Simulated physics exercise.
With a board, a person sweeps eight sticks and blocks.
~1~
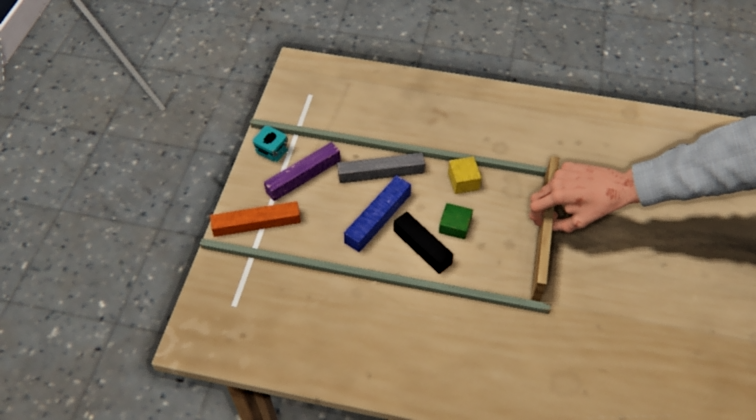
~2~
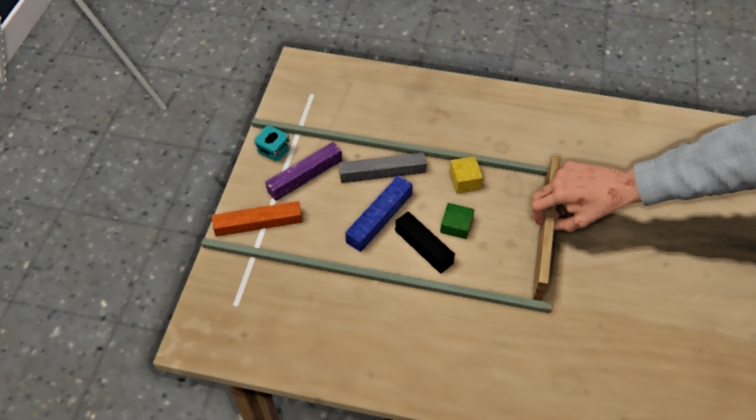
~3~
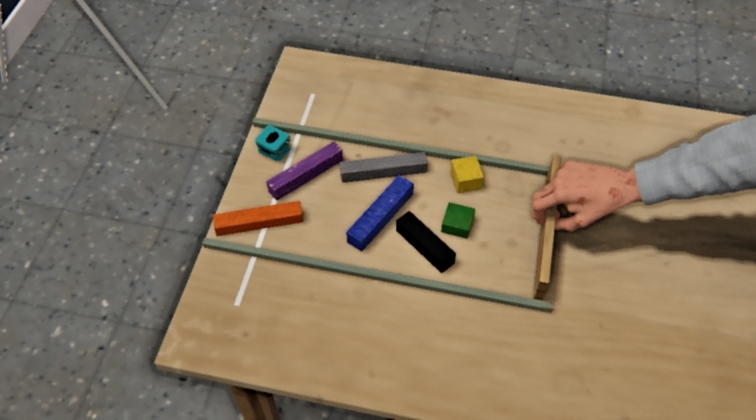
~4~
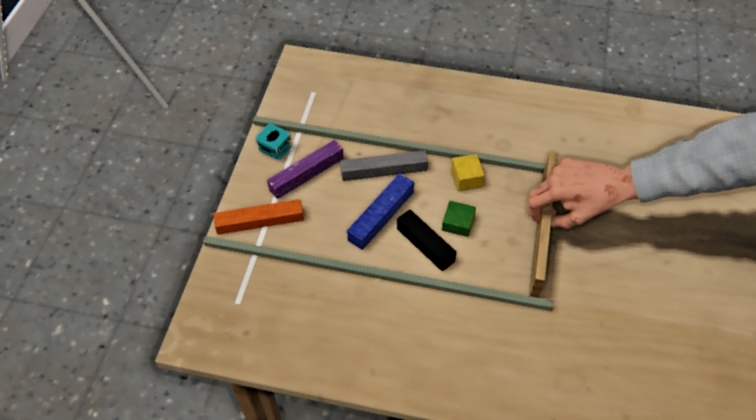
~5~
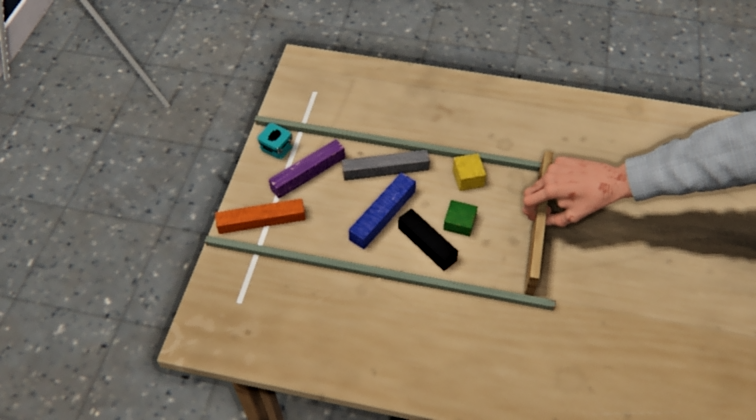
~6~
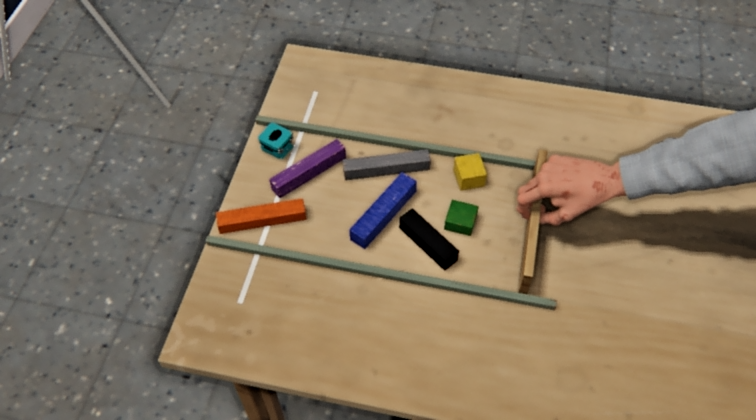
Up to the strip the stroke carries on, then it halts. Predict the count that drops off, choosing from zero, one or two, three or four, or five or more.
Falls: Three or four.
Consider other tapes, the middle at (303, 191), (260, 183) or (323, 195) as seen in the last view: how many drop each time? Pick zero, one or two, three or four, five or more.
The three counts come out as 1 or 2, at least five and no fall at all.
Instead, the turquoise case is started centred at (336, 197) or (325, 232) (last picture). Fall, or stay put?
Taking the places in order, the piece ends up below and stays up.
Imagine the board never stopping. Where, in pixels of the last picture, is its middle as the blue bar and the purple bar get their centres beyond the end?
Near (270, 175), then near (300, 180).
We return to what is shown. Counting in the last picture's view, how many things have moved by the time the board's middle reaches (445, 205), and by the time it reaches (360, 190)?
Tally at point one: 5; at point two: 7.
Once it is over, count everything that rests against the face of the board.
Contact count: 3.
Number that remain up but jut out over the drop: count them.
2 of them.
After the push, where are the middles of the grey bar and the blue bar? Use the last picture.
Around (241, 150), then around (245, 170).
Soon after, none off yet; turquoise case at rest near (276, 142); orange bar at rest near (262, 216); purple bar at rest near (309, 168).
Then, none off yet; turquoise case at rest near (276, 142); orange bar moved a little near (236, 218); purple bar moved a little near (295, 160).
At rest, the number that fall off is three or four; fallen, purple bar, orange bar and turquoise case.
